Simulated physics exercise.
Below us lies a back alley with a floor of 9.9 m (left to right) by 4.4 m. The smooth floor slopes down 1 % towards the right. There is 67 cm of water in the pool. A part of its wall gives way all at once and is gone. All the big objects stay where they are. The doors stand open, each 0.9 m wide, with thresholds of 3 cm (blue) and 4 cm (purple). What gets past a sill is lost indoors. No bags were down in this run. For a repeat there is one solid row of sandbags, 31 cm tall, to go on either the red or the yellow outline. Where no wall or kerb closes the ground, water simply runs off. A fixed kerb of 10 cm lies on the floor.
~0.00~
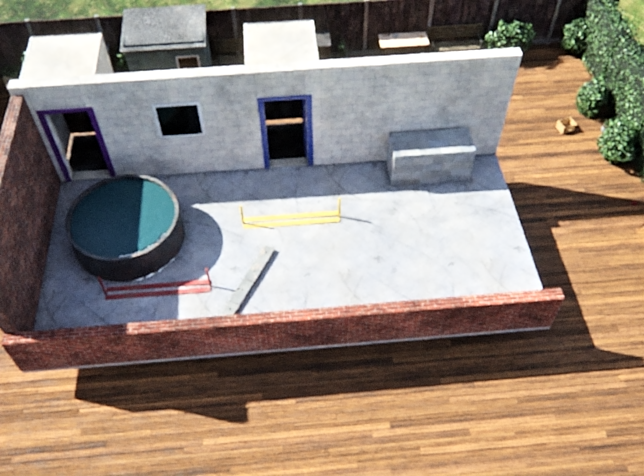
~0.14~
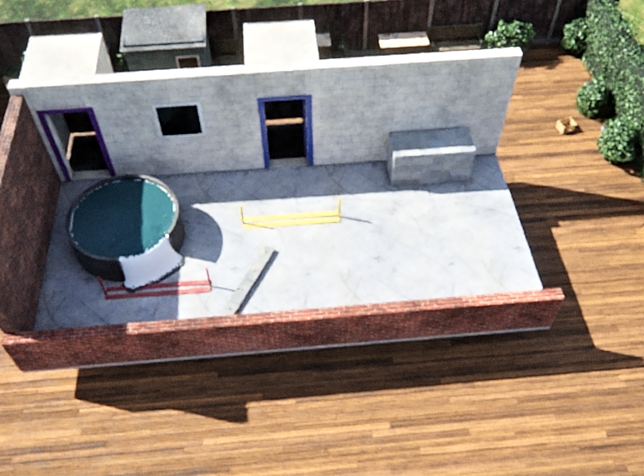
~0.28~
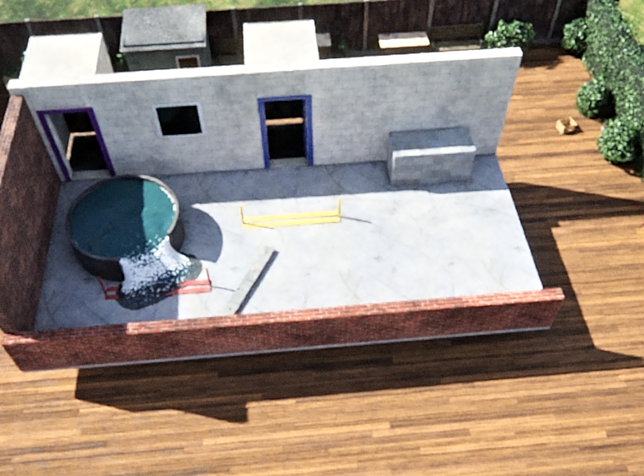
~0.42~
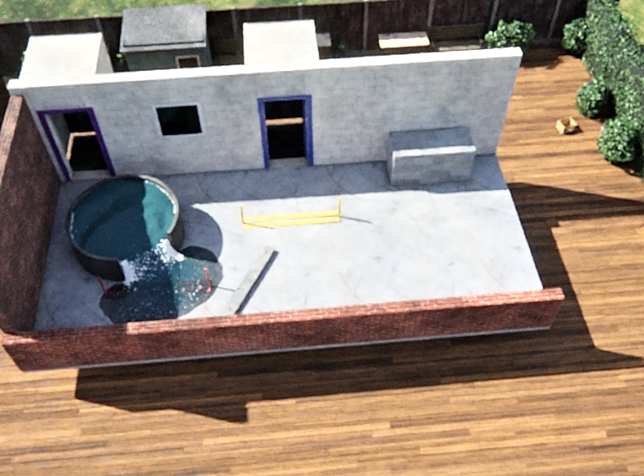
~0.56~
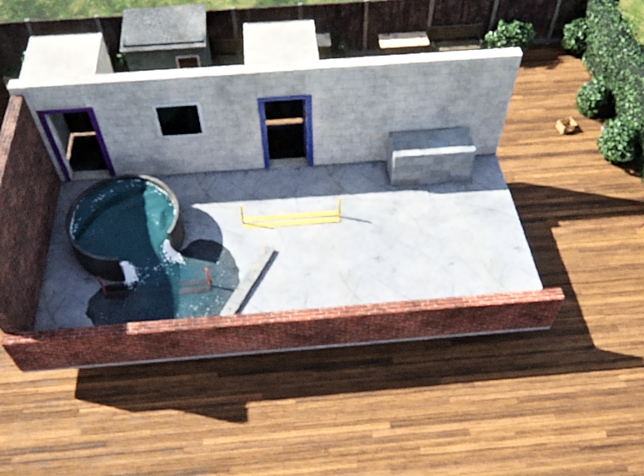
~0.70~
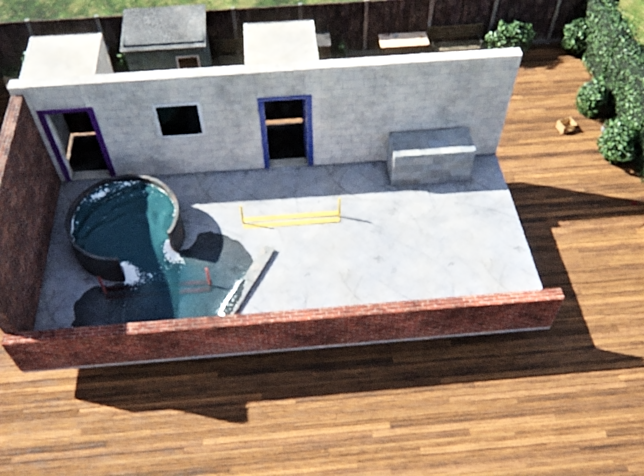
We see a round pool standing in a walled yard with a pale floor; part of its near side gives way, and water gushes out, spreading across the floor over the red outline and reaching the slanted grey barrier.
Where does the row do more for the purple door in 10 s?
The red mark.
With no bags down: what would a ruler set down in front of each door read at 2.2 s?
In cm: Blue 0, purple 0.
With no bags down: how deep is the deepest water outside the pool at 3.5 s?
Up to some 23 cm.
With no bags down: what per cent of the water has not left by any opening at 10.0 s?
Roughly 66 in a hundred.
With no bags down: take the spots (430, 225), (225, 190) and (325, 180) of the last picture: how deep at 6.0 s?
Roughly 2, 2 and 2 cm, in turn.
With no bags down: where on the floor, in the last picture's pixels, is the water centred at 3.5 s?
Near (204, 271).
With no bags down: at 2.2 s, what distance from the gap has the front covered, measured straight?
About 6.0 m.
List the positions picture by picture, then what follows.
The pool at (123, 218) is whole and still, 67 cm deep, in the first picture.
Water pours out at (151, 265) and has run 0.6 m, to (183, 261); typically 8 cm deep outside, 67 cm at the pool's back, in the second picture.
Water pours out at (152, 266) and has run 0.9 m, to (130, 306); typically 9 cm deep outside, 67 cm at the pool's back, in the third picture.
Water pours out at (152, 266) and has run 1.4 m, to (217, 280); typically 6 cm deep outside, 67 cm at the pool's back, in the fourth picture.
Water pours out at (152, 266) and has run 1.8 m, to (223, 309); typically 5 cm deep outside, 66 cm at the pool's back, in the fifth picture.
The front is at a hidden place, 2.3 m from the gap at (152, 266); 4.9 m2 of floor is under water; 57 cm left at the back of the pool, in the sixth picture.
After 1.4 s water covers 20 % of the floor and is deepest (39 cm) near (174, 331) in the run without bags; in at the purple door, 0 L with no bags, 0 L with the row on red, 0 L on yellow.
After 2.2 s water covers 30 % of the floor and is deepest (33 cm) near (220, 319) in the run without bags; in at the purple door, 0 L with no bags, 0 L with the row on red, 0 L on yellow.
After 3.5 s water covers 60 % of the floor and is deepest (23 cm) near (220, 312) in the run without bags; in at the purple door, 0 L with no bags, 0 L with the row on red, 0 L on yellow.
After 6.0 s water covers 90 % of the floor and is deepest (15 cm) near (164, 332) in the run without bags; in at the purple door, 24 L with no bags, 0 L with the row on red, 22 L on yellow.
After 10.0 s water covers 95 % of the floor and is deepest (10 cm) near (220, 312) in the run without bags; in at the purple door, 69 L with no bags, 3 L with the row on red, 67 L on yellow.
